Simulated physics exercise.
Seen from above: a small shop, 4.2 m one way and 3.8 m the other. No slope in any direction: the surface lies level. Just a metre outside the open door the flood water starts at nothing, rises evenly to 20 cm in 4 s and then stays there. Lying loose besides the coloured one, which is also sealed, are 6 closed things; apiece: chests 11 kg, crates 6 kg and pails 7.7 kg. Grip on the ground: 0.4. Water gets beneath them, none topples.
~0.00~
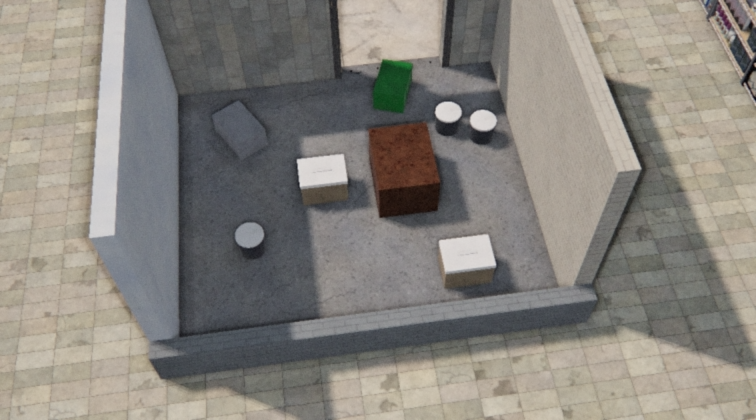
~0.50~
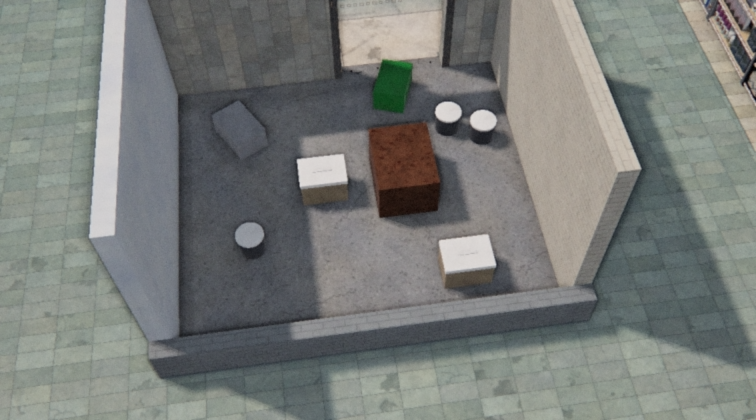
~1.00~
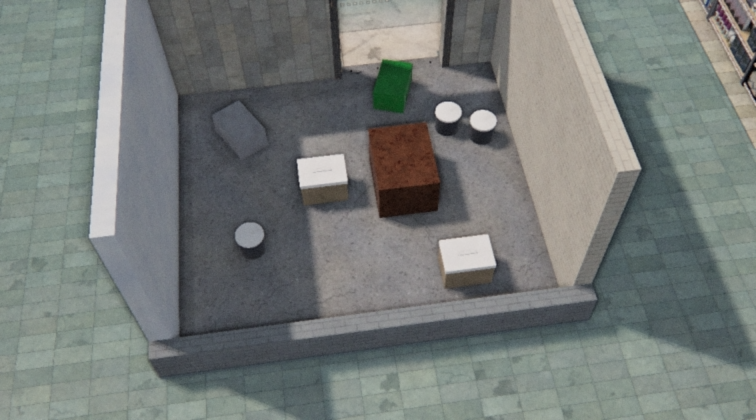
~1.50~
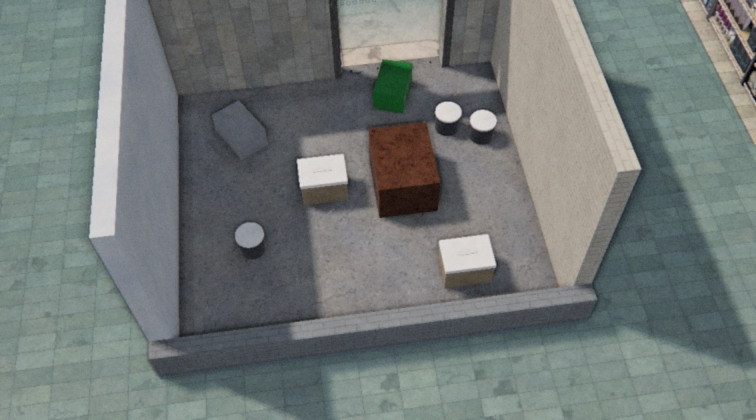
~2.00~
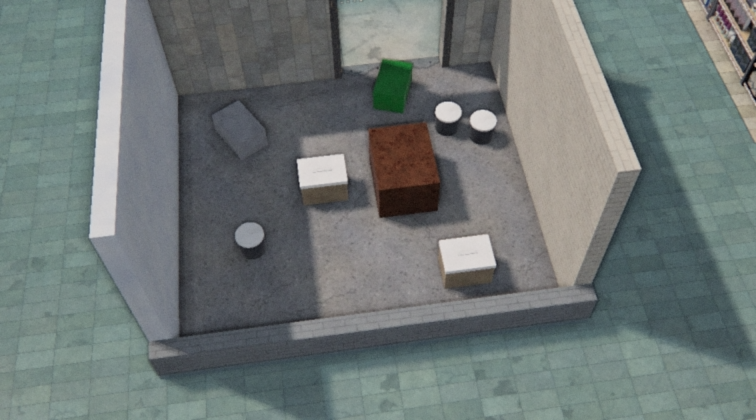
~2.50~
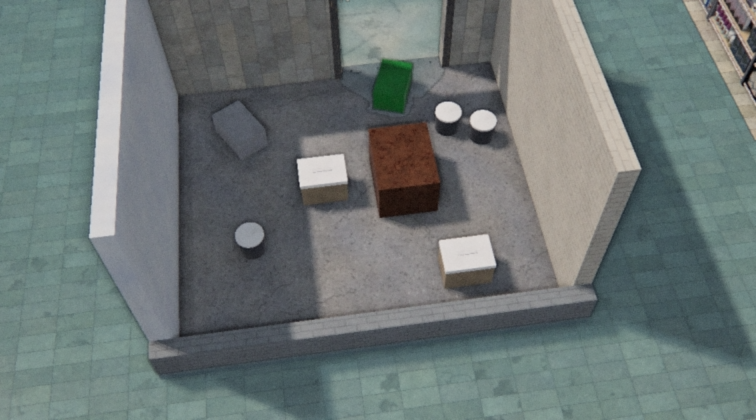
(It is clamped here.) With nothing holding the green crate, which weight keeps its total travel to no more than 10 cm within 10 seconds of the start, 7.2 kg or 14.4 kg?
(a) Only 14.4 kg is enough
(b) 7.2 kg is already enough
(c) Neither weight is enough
The answer is c.
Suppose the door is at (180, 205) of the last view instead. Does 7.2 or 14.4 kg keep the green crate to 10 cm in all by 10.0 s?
Okay, so both masses fail.
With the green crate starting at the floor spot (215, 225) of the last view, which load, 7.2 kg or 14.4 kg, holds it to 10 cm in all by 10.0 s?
Outcome - failure with both.
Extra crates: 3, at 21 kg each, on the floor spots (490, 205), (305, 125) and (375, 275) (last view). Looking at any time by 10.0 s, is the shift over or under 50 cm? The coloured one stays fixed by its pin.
In the order given, beyond the mark, then within the mark, and last within the mark.
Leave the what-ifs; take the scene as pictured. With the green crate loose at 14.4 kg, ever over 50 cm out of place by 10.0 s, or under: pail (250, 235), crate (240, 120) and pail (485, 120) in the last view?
In order: Within the mark, within the mark, above the mark.
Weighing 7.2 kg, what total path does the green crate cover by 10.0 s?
It would cover some 400 cm all told.
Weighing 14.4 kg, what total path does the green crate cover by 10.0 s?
I'd put it near 500 cm in all.
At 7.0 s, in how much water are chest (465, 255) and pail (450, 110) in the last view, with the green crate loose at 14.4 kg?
About 4 and 6 cm.
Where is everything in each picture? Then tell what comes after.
The green crate at (393, 78) rests on the ground; water covers 0.0 m2; 0 of 7 have shifted, in the first picture.
The green crate at (393, 78) rests on the ground; 0.0 m2 under water; 0 of 7 have shifted, in the second picture.
The green crate at (393, 78) rests on the ground; 0.0 m2 under water; 0 of 7 have shifted, in the third picture.
The green crate at (393, 78) rests on the ground; water covers 0.0 m2; 0 of 7 have shifted, in the fourth picture.
The green crate at (393, 78), on the bottom; water covers 0.0 m2; 0 of 7 have shifted, in the fifth picture.
The green crate at (393, 78) rests on the ground; water covers 0.4 m2; 0 of 7 have shifted, in the sixth picture.
After 3.5 s the green crate would be 69 cm from its start with 7.2 kg and 45 cm from its start with 14.4 kg; 4 cm of water round it then.
After 4.5 s the green crate would be 82 cm from its start with 7.2 kg and 76 cm from its start with 14.4 kg; 8 cm of water round it then.
After 7.0 s the green crate would be 237 cm from its start with 7.2 kg and 226 cm from its start with 14.4 kg; 8 cm of water round it then.
After 10.0 s the green crate would be 275 cm from its start with 7.2 kg and 246 cm from its start with 14.4 kg; 7 cm of water round it then.
